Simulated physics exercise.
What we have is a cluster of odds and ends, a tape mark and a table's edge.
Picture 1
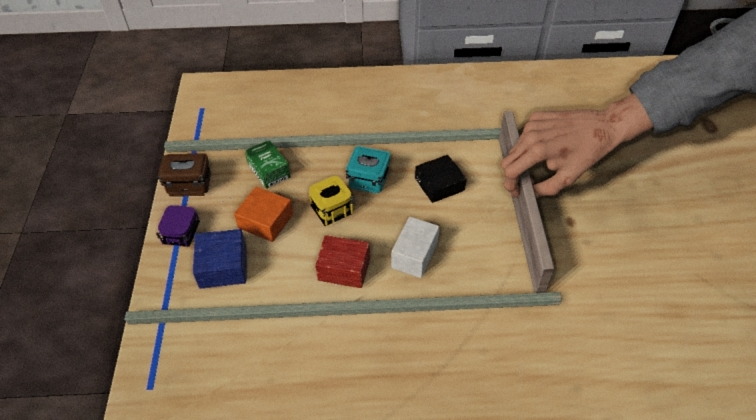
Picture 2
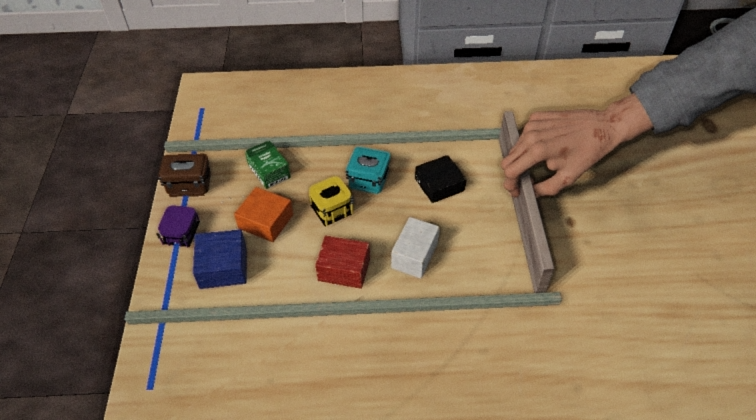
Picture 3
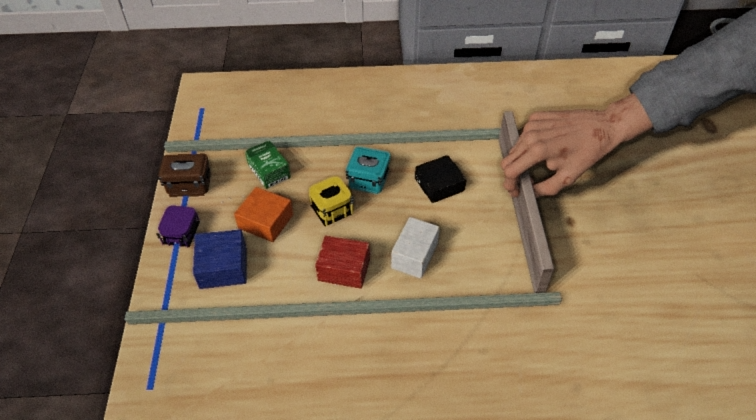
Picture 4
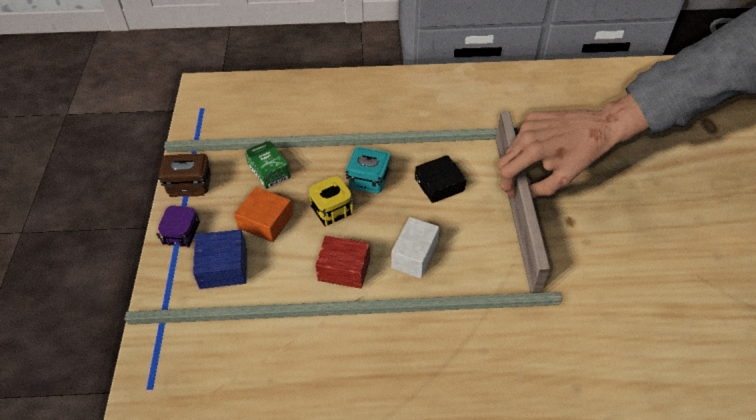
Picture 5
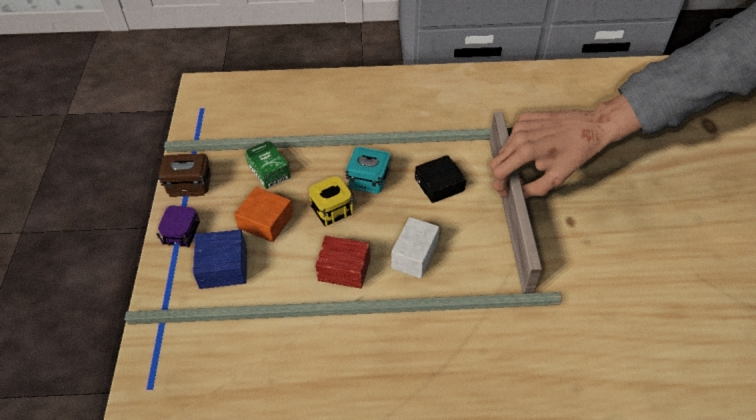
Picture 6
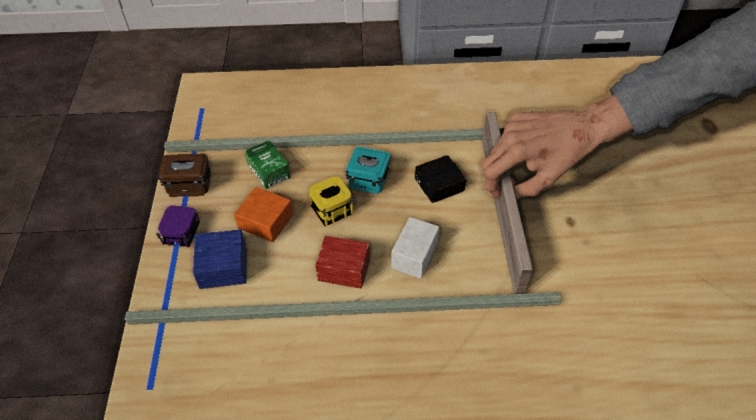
In the video, a hand holds a wooden board upright between two rails at the right of several small colored cases and blocks on a table, then slides it slightly left while the objects stay still.
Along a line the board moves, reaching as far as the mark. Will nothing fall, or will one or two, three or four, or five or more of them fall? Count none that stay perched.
Five or more fall.
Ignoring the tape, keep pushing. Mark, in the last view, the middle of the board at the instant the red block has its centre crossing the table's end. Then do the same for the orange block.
Its middle is about (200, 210) and about (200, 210).
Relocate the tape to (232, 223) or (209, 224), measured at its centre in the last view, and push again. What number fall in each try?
4 and 4.
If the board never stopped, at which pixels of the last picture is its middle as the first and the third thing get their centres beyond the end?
About (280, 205) and about (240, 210).
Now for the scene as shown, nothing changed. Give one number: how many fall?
Counted up, you get 7.
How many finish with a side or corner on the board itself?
Looks like 3 of them, all told.
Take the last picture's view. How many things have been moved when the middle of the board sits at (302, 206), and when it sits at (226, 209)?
The count reaches 9 first and 10 second.
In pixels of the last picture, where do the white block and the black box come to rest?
In the last picture, roughly (152, 263) and (167, 184).
A little later, none off yet; brown case at rest near (186, 175); purple case at rest near (179, 227); blue block at rest near (221, 259).
When it is over, the number that fall off is five or more; down, turquoise case, red block, orange block, green box, blue block, purple case and brown case.
